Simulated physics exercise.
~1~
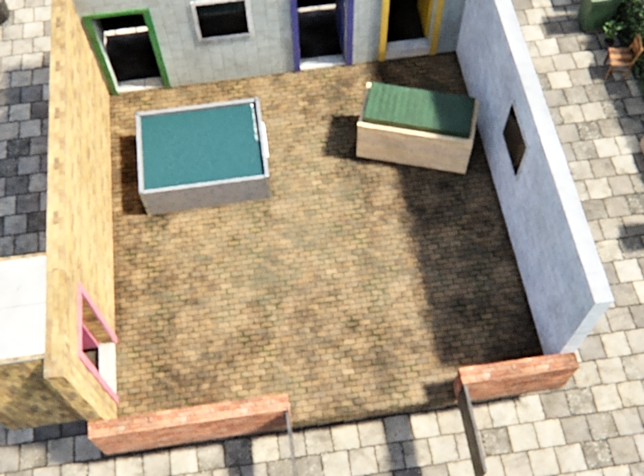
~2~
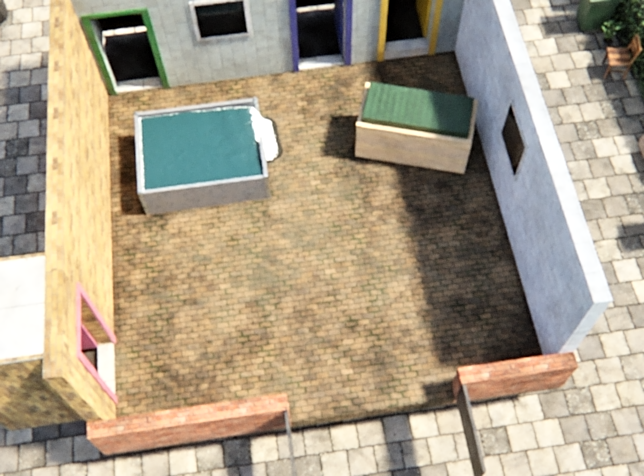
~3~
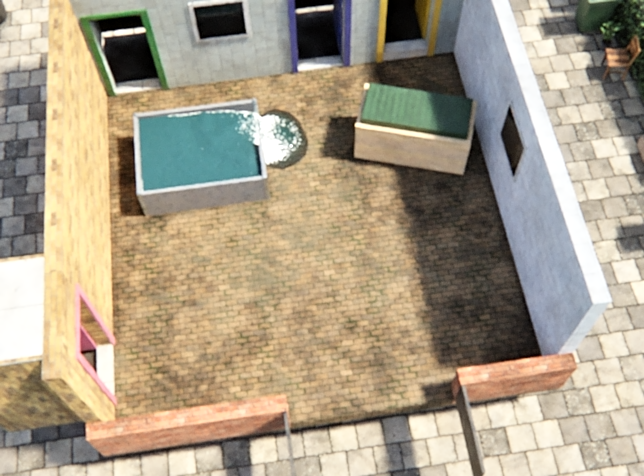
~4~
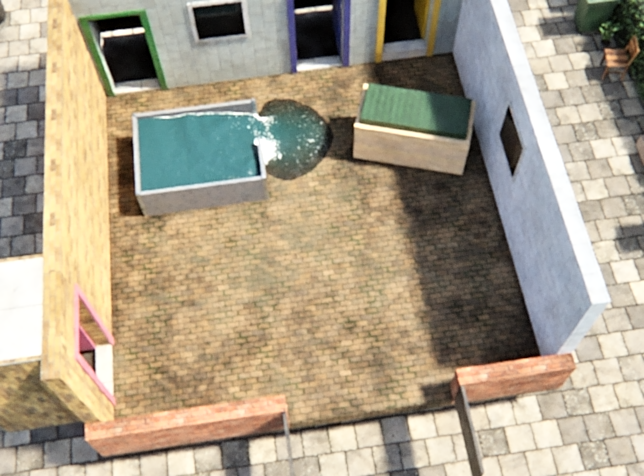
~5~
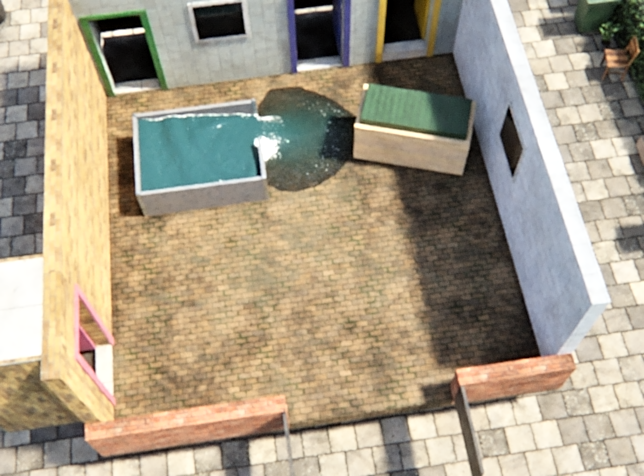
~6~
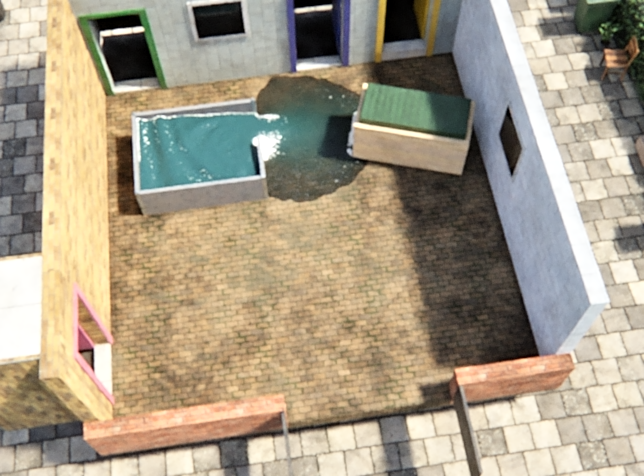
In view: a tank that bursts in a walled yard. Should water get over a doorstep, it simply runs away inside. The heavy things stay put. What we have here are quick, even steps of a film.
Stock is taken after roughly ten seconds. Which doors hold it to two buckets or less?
As I see it, the yellow door will most likely keep inside the limit; the pink door will most likely keep inside the limit; the green door will most likely keep inside the limit; the blue door will most likely go past the limit.
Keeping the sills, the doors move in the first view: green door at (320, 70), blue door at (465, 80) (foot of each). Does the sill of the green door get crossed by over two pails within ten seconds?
The green one overflows.
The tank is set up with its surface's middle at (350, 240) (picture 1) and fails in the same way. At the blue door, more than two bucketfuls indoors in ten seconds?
Blue: Undershoots.
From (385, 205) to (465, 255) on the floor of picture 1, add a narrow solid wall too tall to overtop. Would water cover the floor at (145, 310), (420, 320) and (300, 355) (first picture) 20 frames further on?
In order: Untouched, soaked, untouched.
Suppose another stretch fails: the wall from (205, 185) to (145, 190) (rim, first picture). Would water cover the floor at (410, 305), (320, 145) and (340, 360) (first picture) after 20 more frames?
Log: Point 1 unreached; point 2 unreached; point 3 inundated.
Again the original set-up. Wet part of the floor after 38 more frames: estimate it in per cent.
I'd put it at roughly 50 per cent.
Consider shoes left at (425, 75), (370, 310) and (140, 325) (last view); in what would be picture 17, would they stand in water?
As listed: Covered, not flooded, not flooded.
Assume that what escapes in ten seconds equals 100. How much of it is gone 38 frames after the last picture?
Close to 45 out of every hundred.
A moment on, water covers 20 % of the floor; the yellow door wet at the sill, nothing in, the pink door not reached, the green door not reached, the blue door under two buckets in.
Next, water covers 25 % of the floor; the yellow door wet at the sill, nothing in, the pink door not reached, the green door not reached, the blue door over two buckets in.
Then, water covers 40 % of the floor; the yellow door wet at the sill, nothing in, the pink door not reached, the green door not reached, the blue door far over two buckets in.
Later, water covers 50 % of the floor; the yellow door wet at the sill, nothing in, the pink door not reached, the green door not reached, the blue door far over two buckets in.
In the end, water covers 75 % of the floor; the yellow door under two buckets in, the pink door not reached, the green door under two buckets in, the blue door far over two buckets in.
